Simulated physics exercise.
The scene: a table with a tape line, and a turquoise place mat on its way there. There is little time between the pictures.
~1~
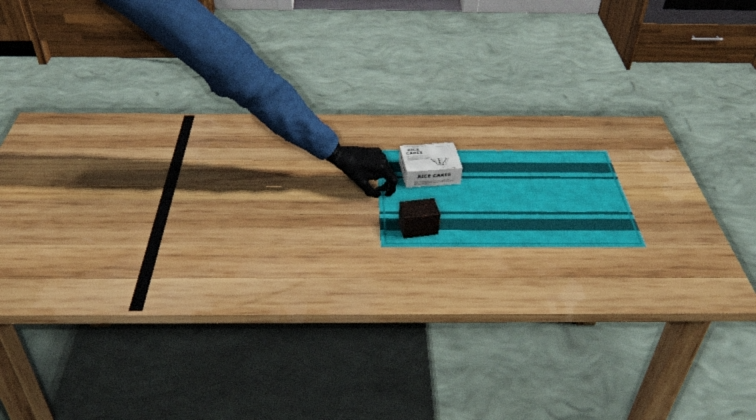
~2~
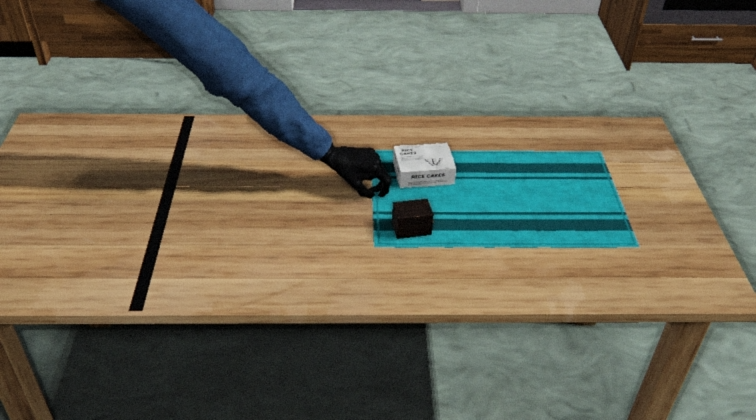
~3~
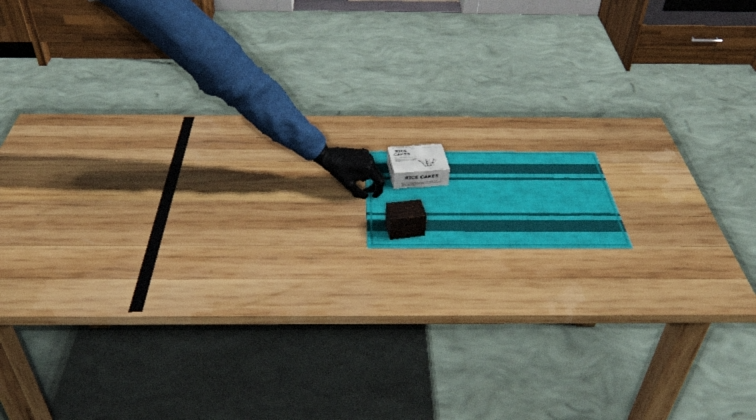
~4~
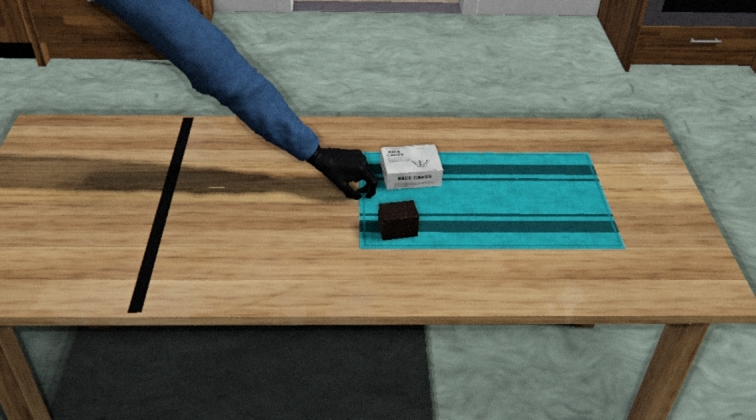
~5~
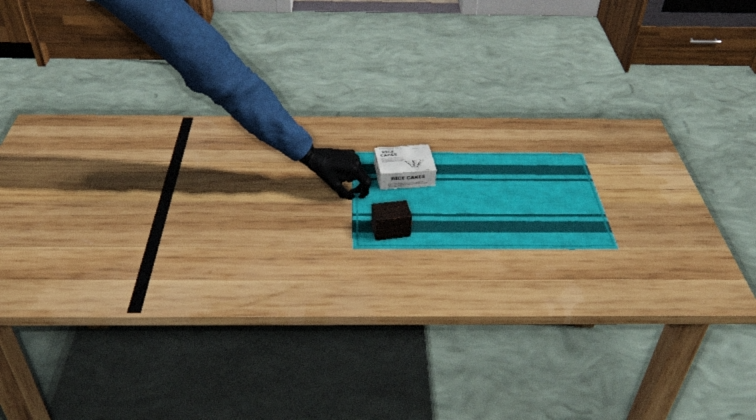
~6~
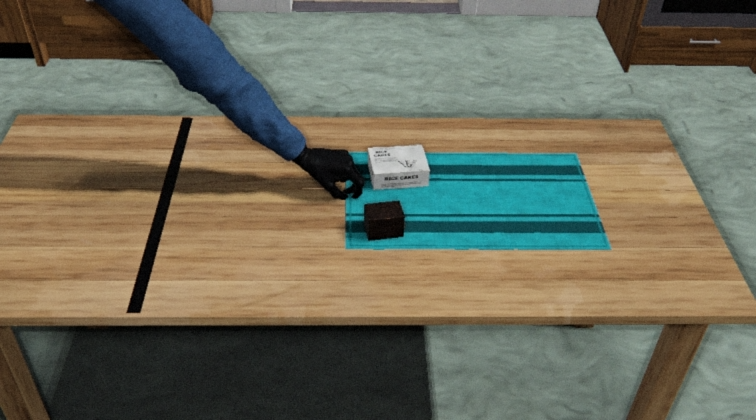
A gloved hand in a blue sleeve drags a turquoise place mat slowly left across a wooden table, carrying two small boxes.
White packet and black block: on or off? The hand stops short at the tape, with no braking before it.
White packet - on; black block - on.
Then, 1.36 s past the final frame, hem at the tape; white packet on the cloth near (231, 166); black block on the cloth near (202, 220).
Then, 1.47 s past the final frame, hem at the tape; white packet on the cloth near (224, 166); black block on the cloth near (194, 220).
When it is over, hem at the tape; white packet on the cloth near (224, 166); black block on the cloth near (194, 220). The white packet stays on the cloth and the black block remains aboard.
